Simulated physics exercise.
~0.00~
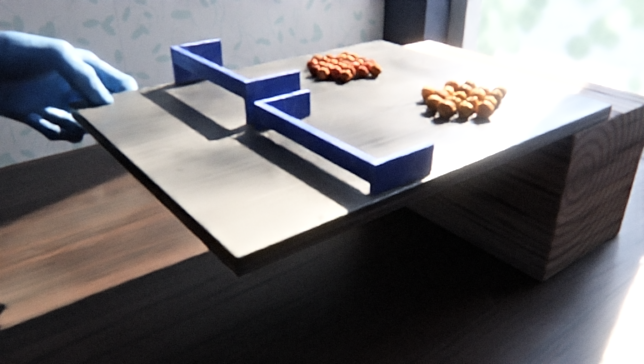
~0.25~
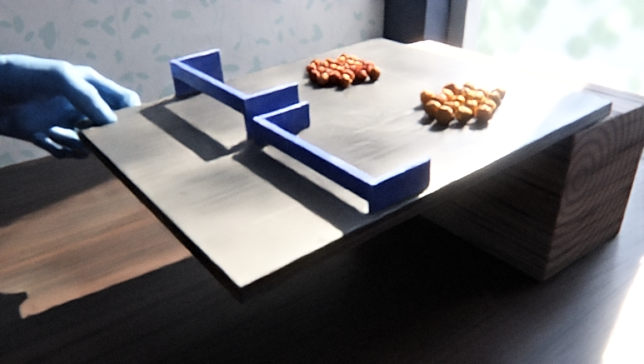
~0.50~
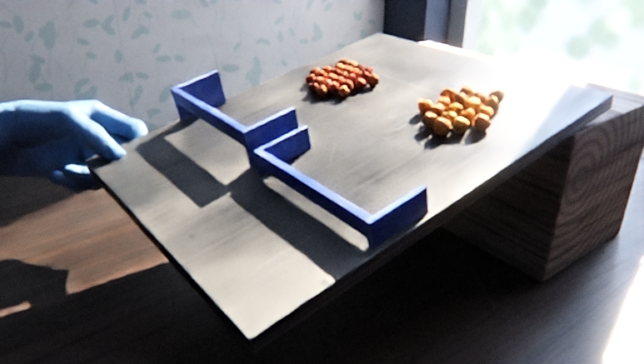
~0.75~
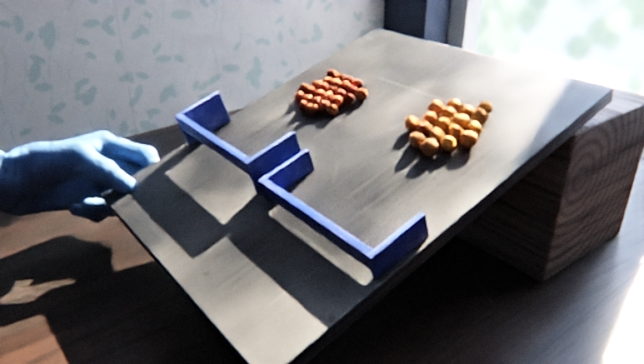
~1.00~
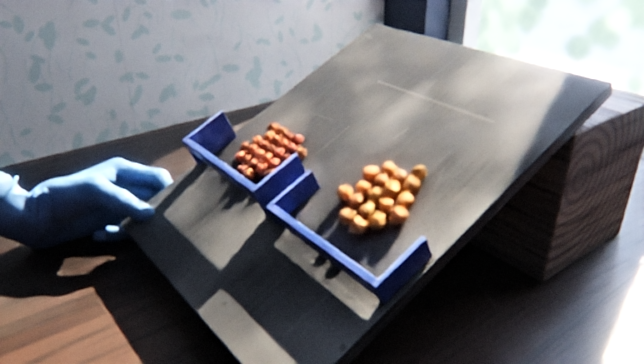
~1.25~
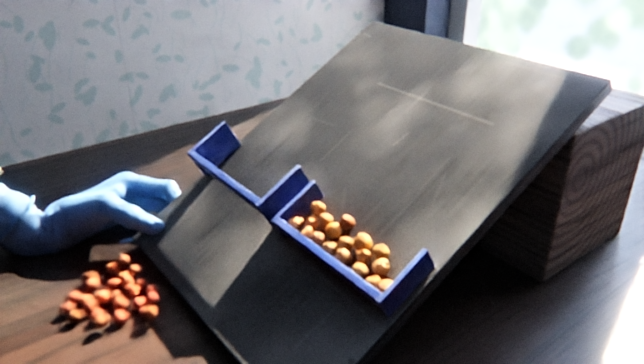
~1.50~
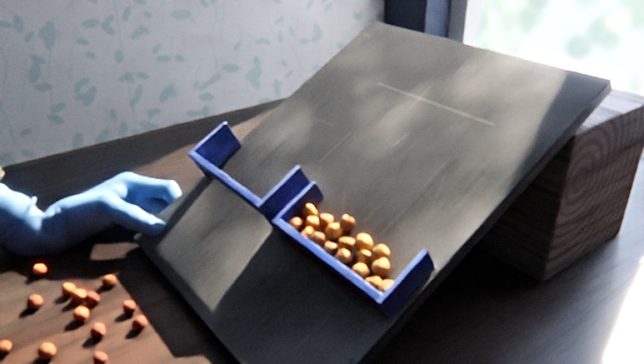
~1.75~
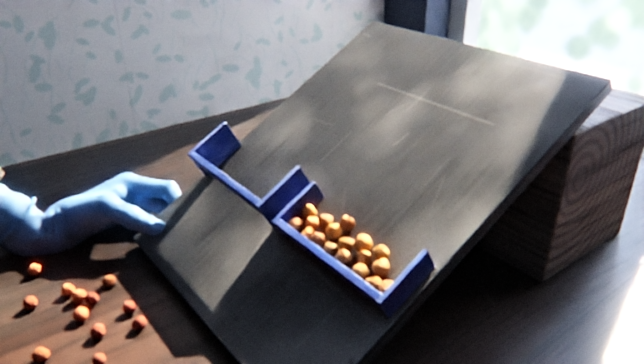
On a dark wooden table beside a pale leaf-patterned wall, seen from a fixed, slightly raised view, a grey board rests on a wooden block at the right. It carries two blue gates, with a reddish-brown batch of small pieces behind the far one and an orange-tan batch behind the near one. A blue-gloved hand at the left lowers its end, tilting the board into a ramp. Both batches slide down toward the gates. The reddish pieces pass their gate and scatter on the table, while the orange-tan ones stay gathered against theirs.
